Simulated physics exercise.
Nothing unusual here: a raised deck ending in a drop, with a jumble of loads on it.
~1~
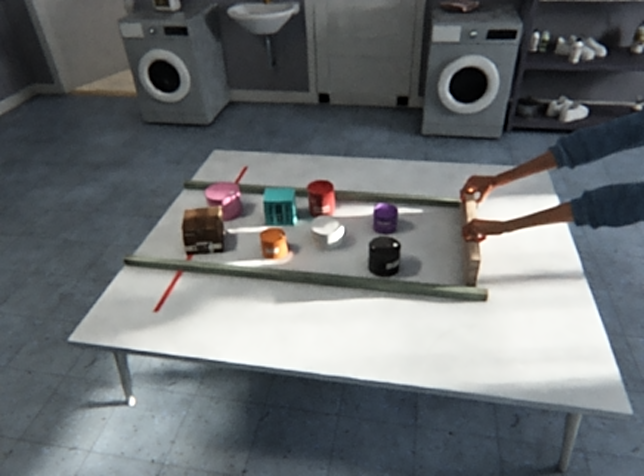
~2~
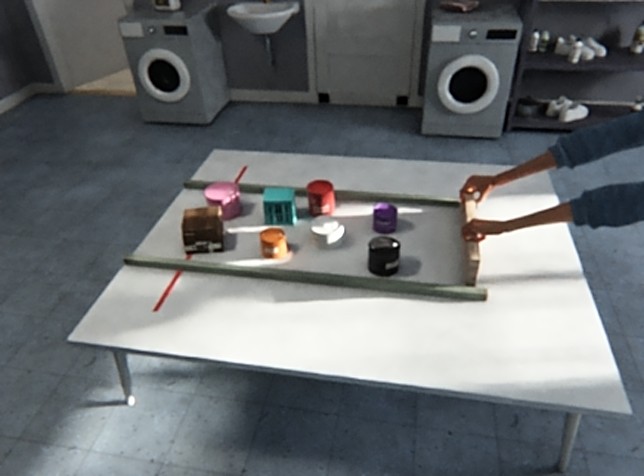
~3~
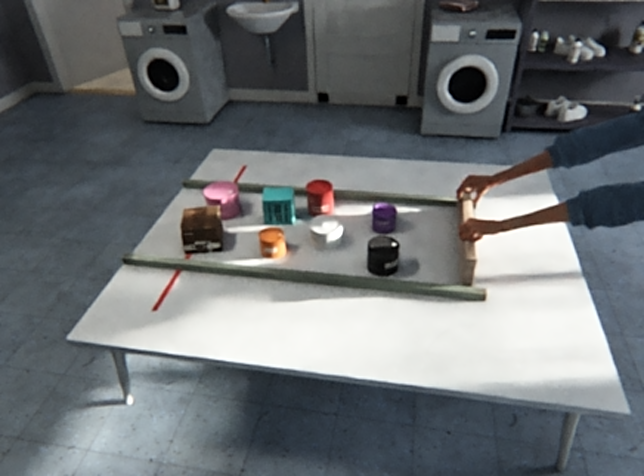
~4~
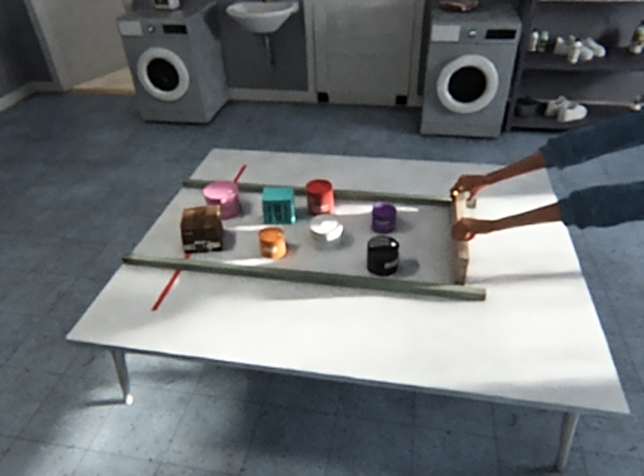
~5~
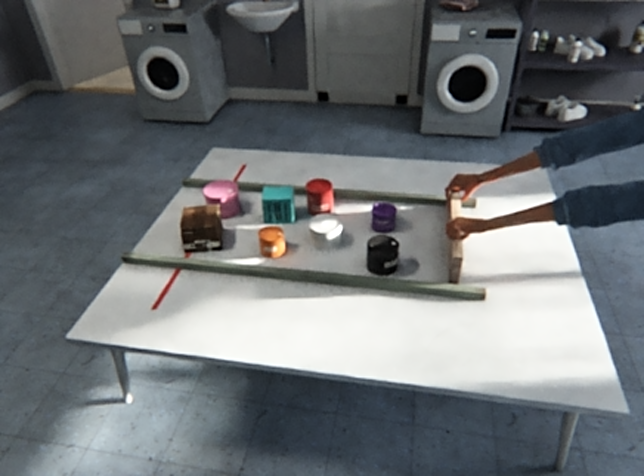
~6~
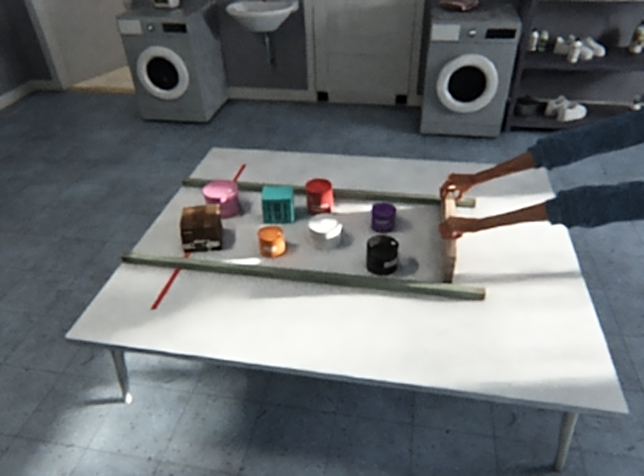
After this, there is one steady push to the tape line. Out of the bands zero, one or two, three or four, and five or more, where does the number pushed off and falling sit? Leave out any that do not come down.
It sits at one or two.
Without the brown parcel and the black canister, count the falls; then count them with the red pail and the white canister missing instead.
1 in the first case, 1 in the second.
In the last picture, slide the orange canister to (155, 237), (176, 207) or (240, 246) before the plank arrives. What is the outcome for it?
In order of the places given, the orange canister is gone, then rests steady, then rests steady.
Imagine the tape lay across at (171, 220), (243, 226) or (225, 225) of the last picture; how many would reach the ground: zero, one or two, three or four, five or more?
Place one: Three or four; place two: None; place three: None at all.
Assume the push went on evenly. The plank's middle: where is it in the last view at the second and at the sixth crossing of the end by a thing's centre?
About (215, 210) and about (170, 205).
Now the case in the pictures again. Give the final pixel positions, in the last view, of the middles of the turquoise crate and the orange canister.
The turquoise crate ends up near (183, 194), and the orange canister near (161, 229).
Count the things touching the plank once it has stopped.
Contact count: 4.
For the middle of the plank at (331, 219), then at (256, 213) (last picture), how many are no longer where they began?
At first I count 3, and then 8.
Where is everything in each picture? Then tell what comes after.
Brown parcel (204, 231); pink canister (224, 202); turquoise crate (280, 207); plank (469, 231); tape (210, 225), in the first picture.
Pink canister (224, 201); white canister (326, 233), in the second picture.
Turquoise crate (279, 206); purple pail (384, 219), in the third picture.
Brown parcel (202, 229); black canister (383, 256), in the fourth picture.
Pink canister (223, 200); plank (454, 229), in the fifth picture.
Brown parcel (202, 228); pink canister (222, 199); turquoise crate (278, 205); plank (448, 228); tape (207, 223), in the sixth picture.
A little later, none off yet; brown parcel at rest near (202, 228); pink canister at rest near (222, 199); turquoise crate at rest near (278, 205).
Next, none off yet; brown parcel at rest near (202, 228); pink canister at rest near (222, 199); turquoise crate shifted a little near (272, 205).
Later still, none off yet; brown parcel shifted about its own width near (173, 226); pink canister shifted about its own width near (194, 194); turquoise crate shifted well along near (219, 199).
When it is over, the number that fall off is one or two; down, pink canister and brown parcel.
